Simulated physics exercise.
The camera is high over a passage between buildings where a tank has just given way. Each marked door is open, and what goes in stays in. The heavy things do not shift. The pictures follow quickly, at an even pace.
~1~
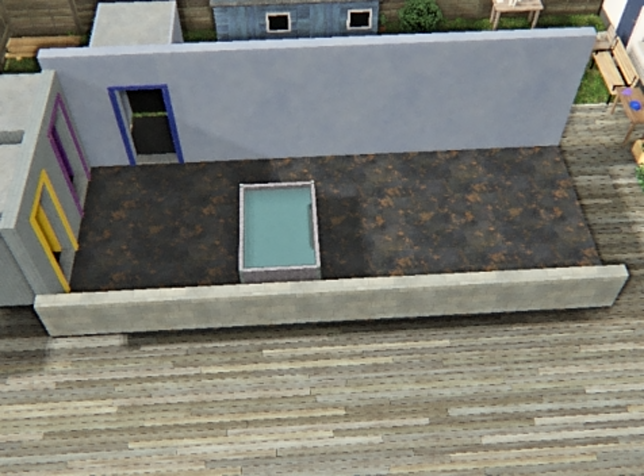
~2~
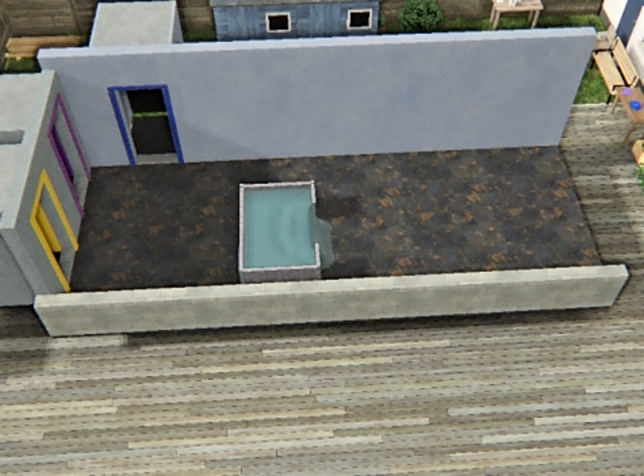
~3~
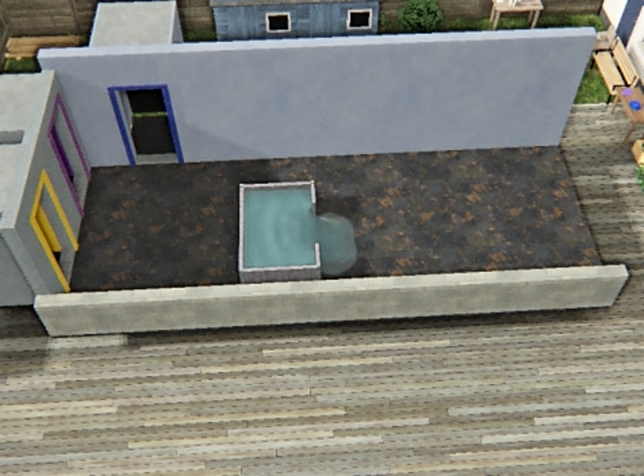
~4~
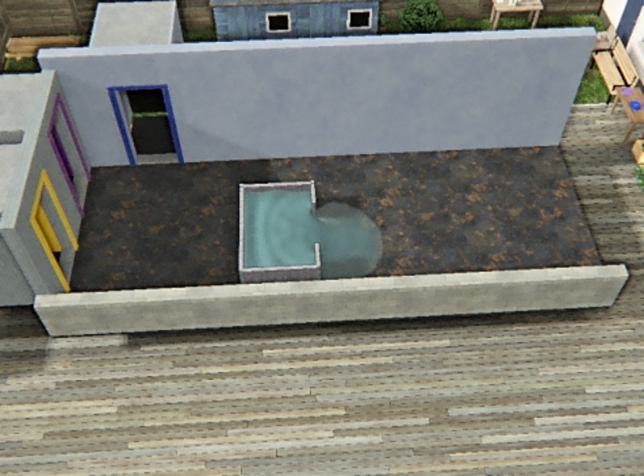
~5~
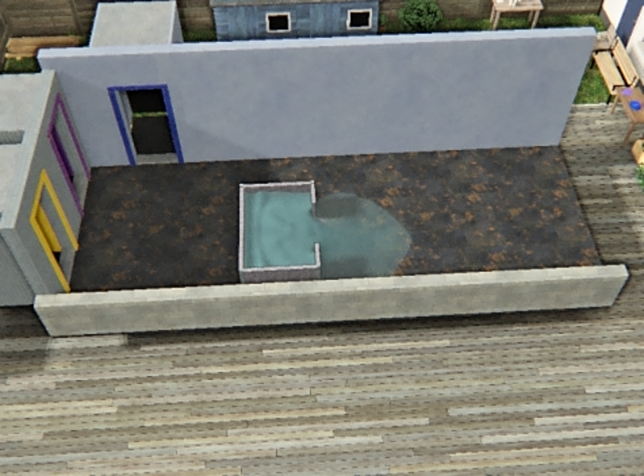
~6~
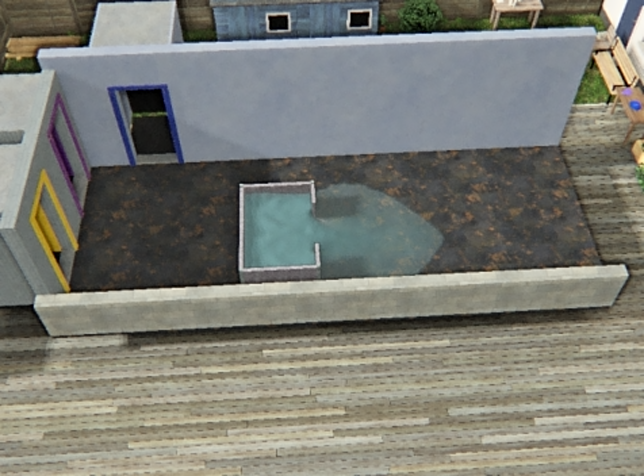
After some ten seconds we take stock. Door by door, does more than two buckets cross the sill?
One by one: The yellow door holds within the limit; the purple door holds within the limit; the blue door holds within the limit.
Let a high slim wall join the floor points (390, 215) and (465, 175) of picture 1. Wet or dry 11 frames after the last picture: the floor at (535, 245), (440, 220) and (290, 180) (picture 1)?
In that order: Flooded, wet, free of water.
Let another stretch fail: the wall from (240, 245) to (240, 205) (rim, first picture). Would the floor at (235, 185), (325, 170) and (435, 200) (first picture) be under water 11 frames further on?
One after the other: Clear, dry, dry.
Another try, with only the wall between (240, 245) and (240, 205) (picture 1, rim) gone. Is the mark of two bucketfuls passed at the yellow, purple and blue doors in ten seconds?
My reading: The yellow one lets more in, the purple one takes less, the blue one takes more.
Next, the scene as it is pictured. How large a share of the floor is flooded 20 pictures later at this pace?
Some 50 per cent.
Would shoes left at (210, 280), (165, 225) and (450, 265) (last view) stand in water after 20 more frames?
As listed: Clear, free of water, wet.
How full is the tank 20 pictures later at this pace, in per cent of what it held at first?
Near 32 in a hundred.
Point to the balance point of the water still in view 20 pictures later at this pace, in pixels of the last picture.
I would point to (382, 235).
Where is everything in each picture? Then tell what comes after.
Still water in the tank at (279, 227), in the first frame.
The front is at (323, 266), out from the gap at (314, 238), in the second frame.
The front is at (351, 259), out from the gap at (314, 239), in the third frame.
The front is at (375, 228), out from the gap at (314, 238), in the fourth frame.
Water pours out at (314, 238) and has run to (408, 241), in the fifth frame.
Water pours out at (314, 237) and has run to (438, 240), in the sixth frame.
A moment on, water covers 30 % of the floor; the yellow door not reached, the purple door not reached, the blue door not reached.
Next, water covers 50 % of the floor; the yellow door not reached, the purple door not reached, the blue door not reached.
Then, water covers 50 % of the floor; the yellow door not reached, the purple door not reached, the blue door not reached.
Later, water covers 55 % of the floor; the yellow door not reached, the purple door not reached, the blue door not reached.
In the end, water covers 45 % of the floor; the yellow door not reached, the purple door not reached, the blue door not reached.
